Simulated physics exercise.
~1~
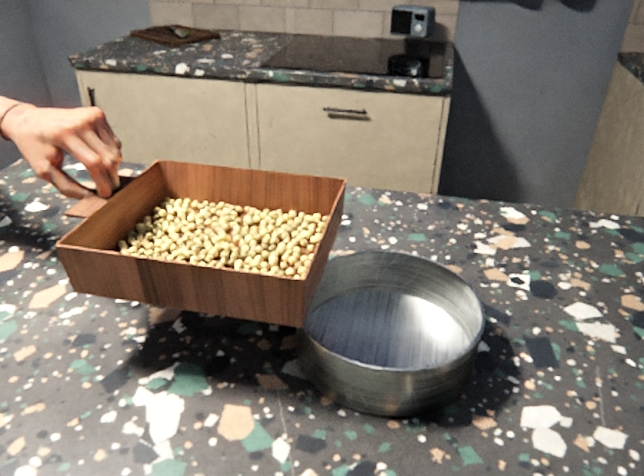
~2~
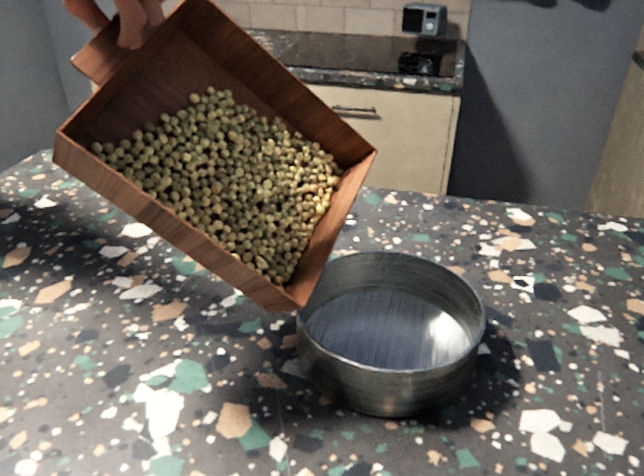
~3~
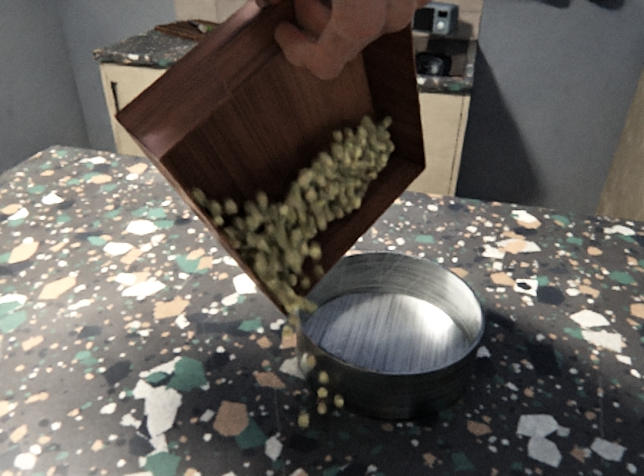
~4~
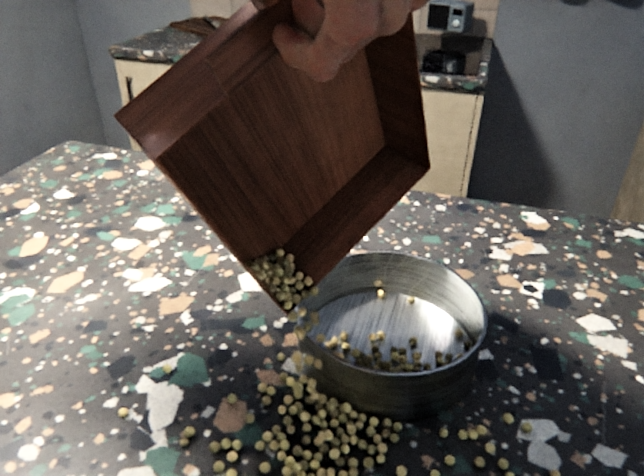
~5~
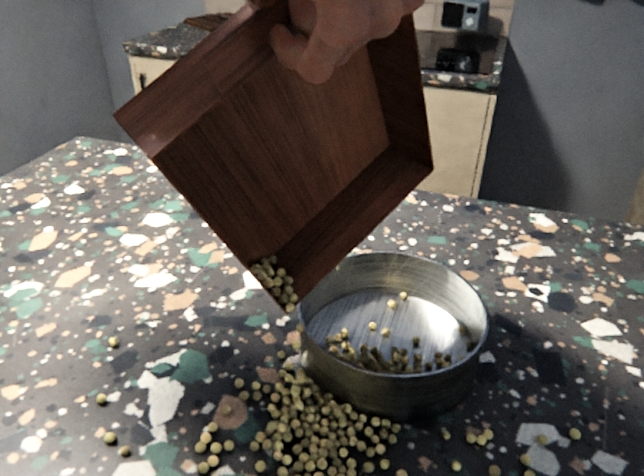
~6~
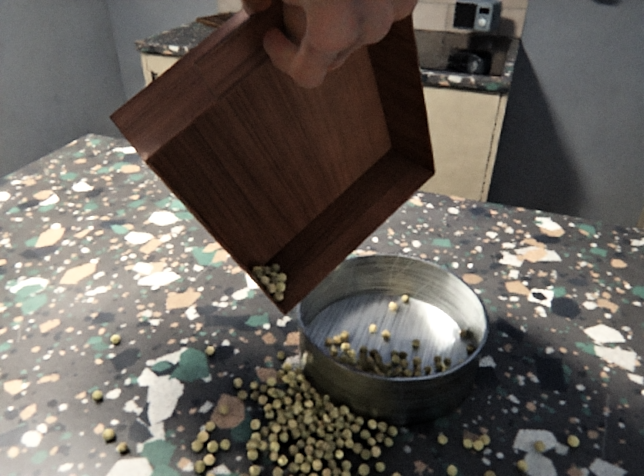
The footage shows a hand lifting and tipping a wooden tray of soya beans over a round metal pot on a speckled counter; the beans pour from its corner, and most end up heaped on the counter, with some in the pot and a few left in the tray.
